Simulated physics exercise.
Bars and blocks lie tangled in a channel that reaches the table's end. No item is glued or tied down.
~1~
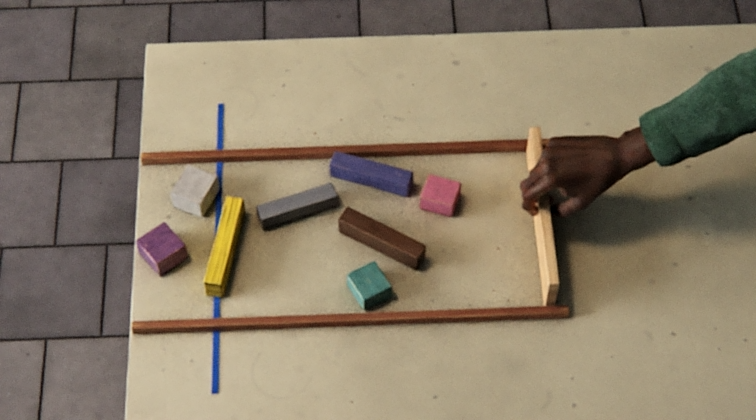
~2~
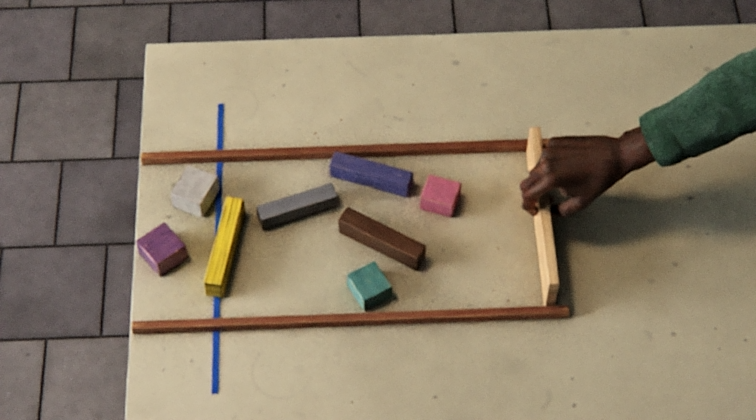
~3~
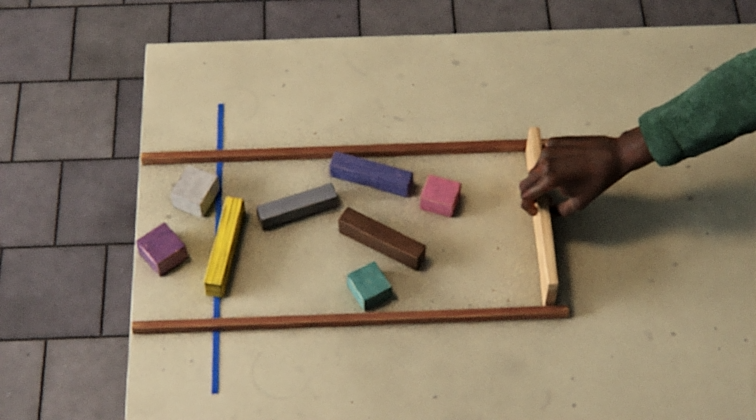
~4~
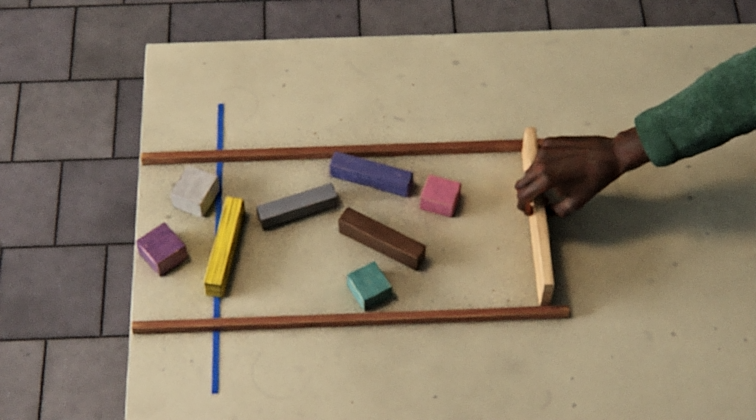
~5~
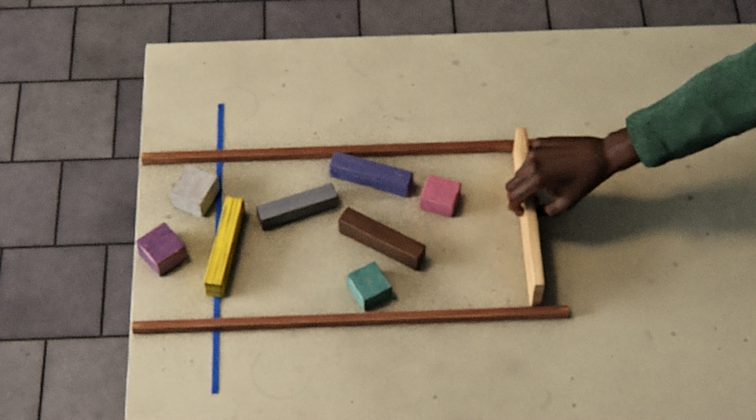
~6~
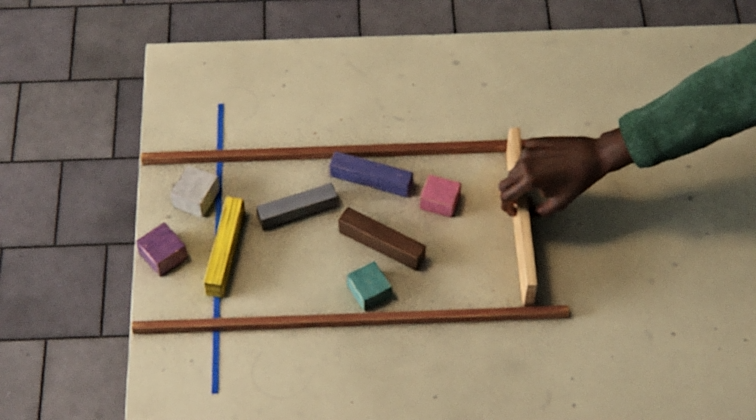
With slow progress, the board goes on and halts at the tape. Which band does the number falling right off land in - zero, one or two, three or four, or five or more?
Dropped: One or two.
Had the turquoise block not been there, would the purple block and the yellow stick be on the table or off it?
The purple block would go down, and the yellow stick would remain on top.
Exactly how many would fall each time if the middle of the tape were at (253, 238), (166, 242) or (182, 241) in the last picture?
Taken one after another, the numbers are 0, 5 and 4.
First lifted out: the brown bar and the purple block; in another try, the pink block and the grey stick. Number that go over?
Falls come to 0 the first time and 0 the other time.
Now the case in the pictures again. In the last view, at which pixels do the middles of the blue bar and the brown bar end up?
They come to rest around (177, 176) and (188, 248).
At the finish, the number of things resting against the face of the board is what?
Total: 4.
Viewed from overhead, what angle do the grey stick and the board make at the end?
I'd say it's about 40° out of line.
Early on, none off yet; purple block at rest near (162, 249); white block at rest near (195, 191); yellow stick at rest near (225, 246).
Finally, the number that fall off is one or two; lost, purple block.
